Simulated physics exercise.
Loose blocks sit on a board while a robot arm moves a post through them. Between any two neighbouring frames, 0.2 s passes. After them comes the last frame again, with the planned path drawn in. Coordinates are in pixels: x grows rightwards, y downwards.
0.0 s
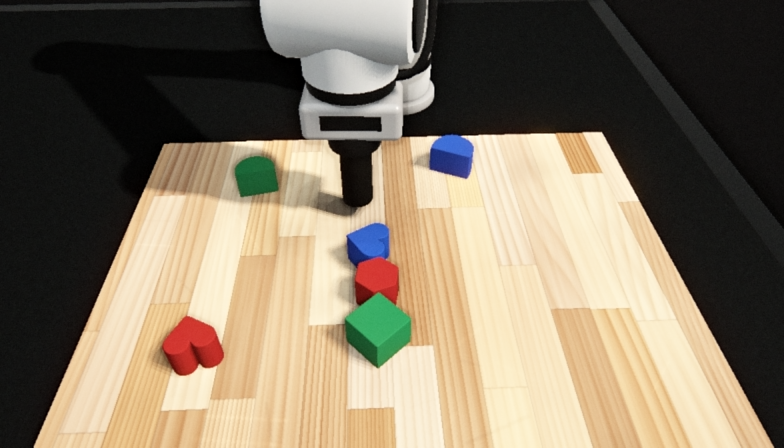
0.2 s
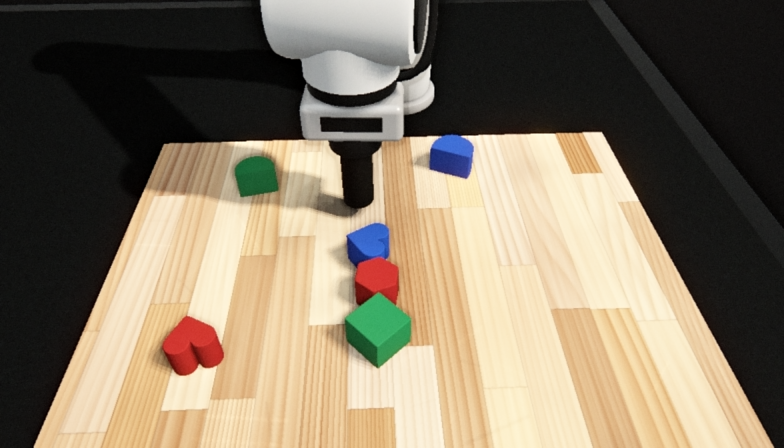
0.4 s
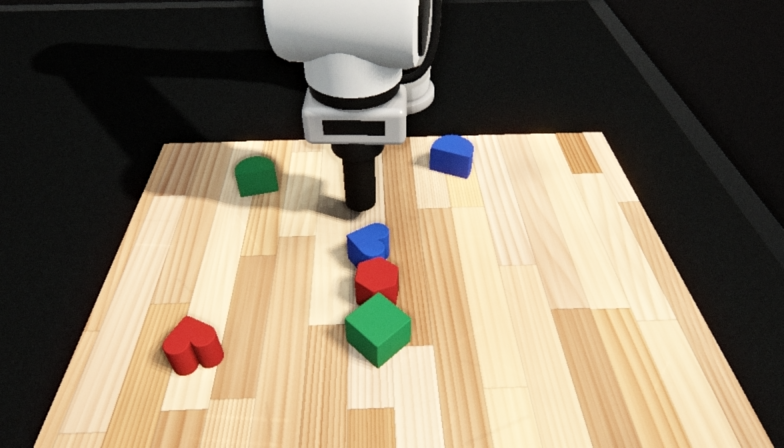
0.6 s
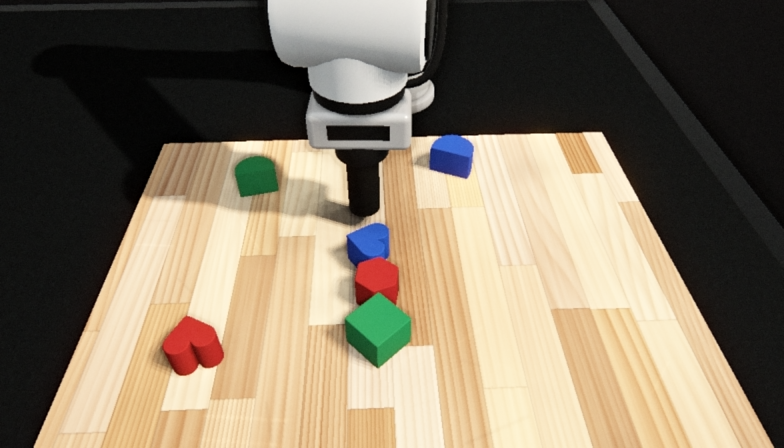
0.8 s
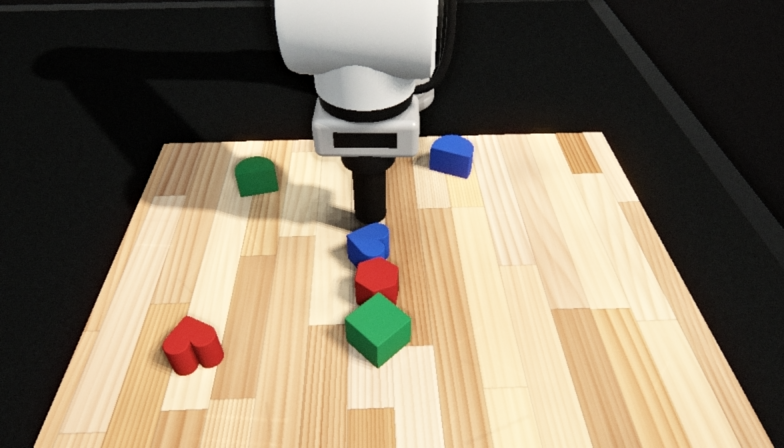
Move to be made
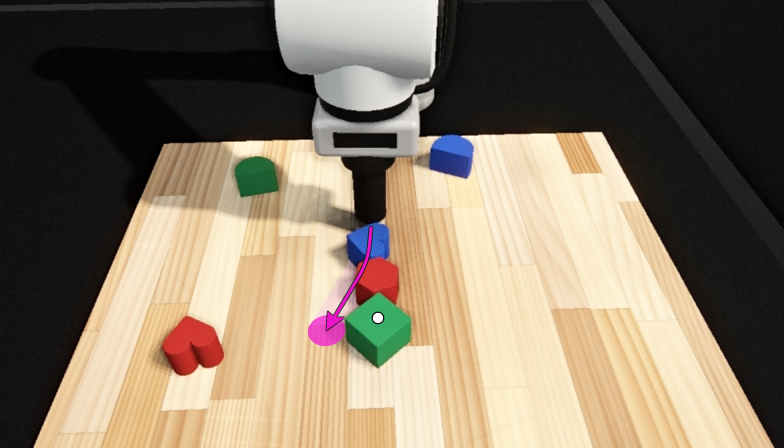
A white robot arm with a black post reaches over the far edge of a pale wooden board against a dark background, seen from above at the near side. Below the post, a blue heart, a red six-sided block and a green block form a line, with a red heart at left and green and blue blocks farther back. The post barely moves at first, then shifts slightly toward the viewer and right, nearing the blue heart, while blocks and camera stay still.
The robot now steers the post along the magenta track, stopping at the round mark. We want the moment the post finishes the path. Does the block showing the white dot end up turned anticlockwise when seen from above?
Final answer: No.
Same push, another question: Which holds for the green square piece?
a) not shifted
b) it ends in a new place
b - it ends in a new place.
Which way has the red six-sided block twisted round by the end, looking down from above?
Viewed from the top, it goes anticlockwise.
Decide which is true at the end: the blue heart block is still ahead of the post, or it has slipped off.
It rides in front to the end.
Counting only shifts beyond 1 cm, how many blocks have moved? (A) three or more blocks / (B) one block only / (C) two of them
I'll go with A - three or more blocks.
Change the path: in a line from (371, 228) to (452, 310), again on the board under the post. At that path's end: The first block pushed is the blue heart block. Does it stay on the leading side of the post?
It is off to the side or behind.
Path on the board, from (371, 228) by way of (359, 276) to (327, 330); the dot is on the green square piece.
The first path, step by step. One third of the way, post at (366, 246); blue heart block at (354, 262), turned 35° clockwise; red six-sided block at (378, 287), turned 15° anticlockwise; green square piece at (381, 329), turned 15° clockwise.
Two thirds of the way, post at (347, 280); blue heart block at (328, 298), turned 50° clockwise; red six-sided block at (383, 297), turned 35° anticlockwise; green square piece at (386, 336), turned 30° clockwise.
At the end, post at (325, 317); blue heart block at (299, 336), turned 65° clockwise; red six-sided block at (383, 297), turned 35° anticlockwise; green square piece at (386, 336), turned 30° clockwise.
